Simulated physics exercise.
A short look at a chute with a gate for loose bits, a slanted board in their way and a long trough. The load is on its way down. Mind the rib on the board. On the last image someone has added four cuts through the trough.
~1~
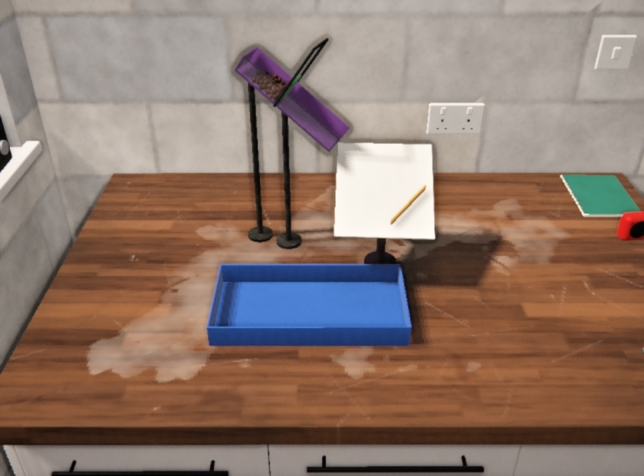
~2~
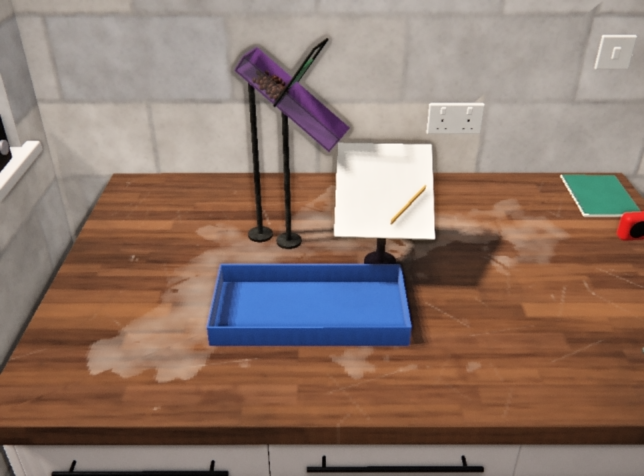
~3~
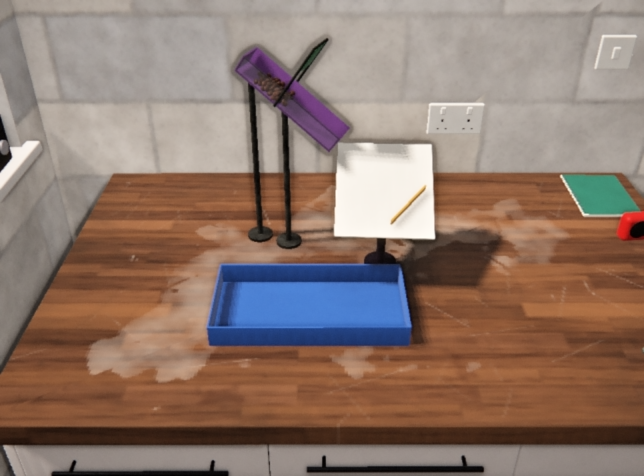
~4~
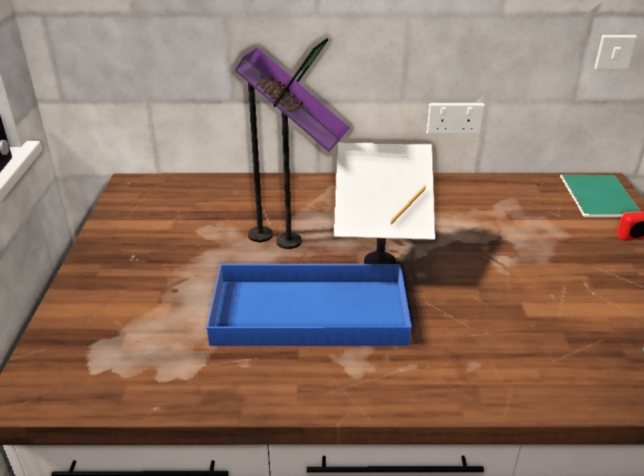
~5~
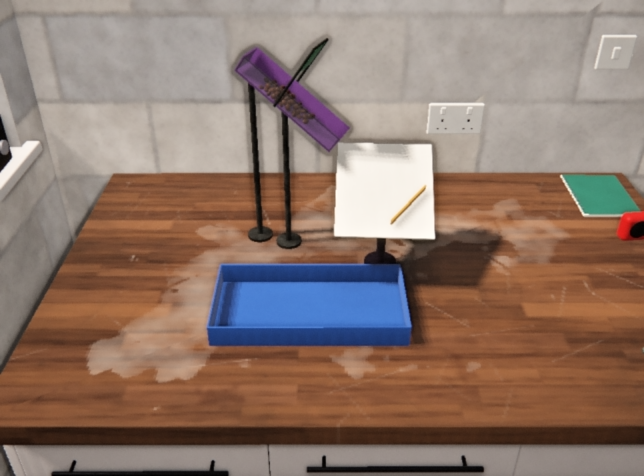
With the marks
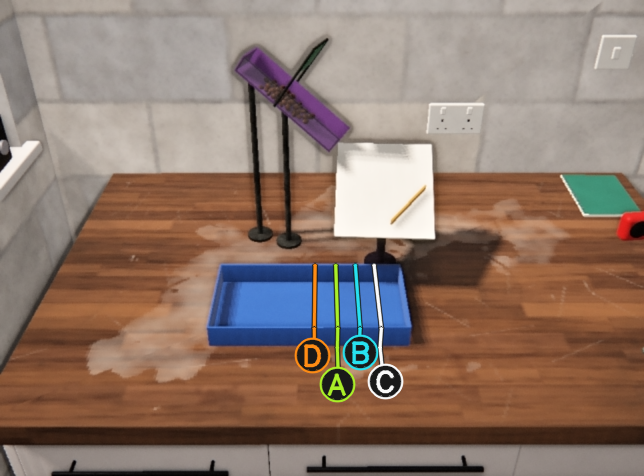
A long blue trough sits on a worn wooden counter against a grey tiled wall, seen from the front and slightly above by a still camera. Behind it, a purple chute slopes down to the right on two black stands, beside a tilted white board with a slim tan rib. Small brown chocolate drops slide past the raised dark gate and spread partway down the chute.
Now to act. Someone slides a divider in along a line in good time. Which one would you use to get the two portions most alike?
Line C does it best.
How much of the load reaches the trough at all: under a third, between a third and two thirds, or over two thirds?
About that: Over two thirds.
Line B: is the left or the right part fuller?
The right side.
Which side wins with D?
Right.
On the marked copy, line A crosses the front rim at (337, 327); line B crosses the front rim at (360, 327); line C crosses the front rim at (381, 327); line D crosses the front rim at (314, 327).
For line A, of what is caught, a stray few on the left of the divider, nearly all on the right.
For line B, of what is caught, a small part on the left of the divider, nearly all on the right.
For line C, of what is caught, about half on the left of the divider, about half on the right.
For line D, of what is caught, none on the left of the divider, all on the right.
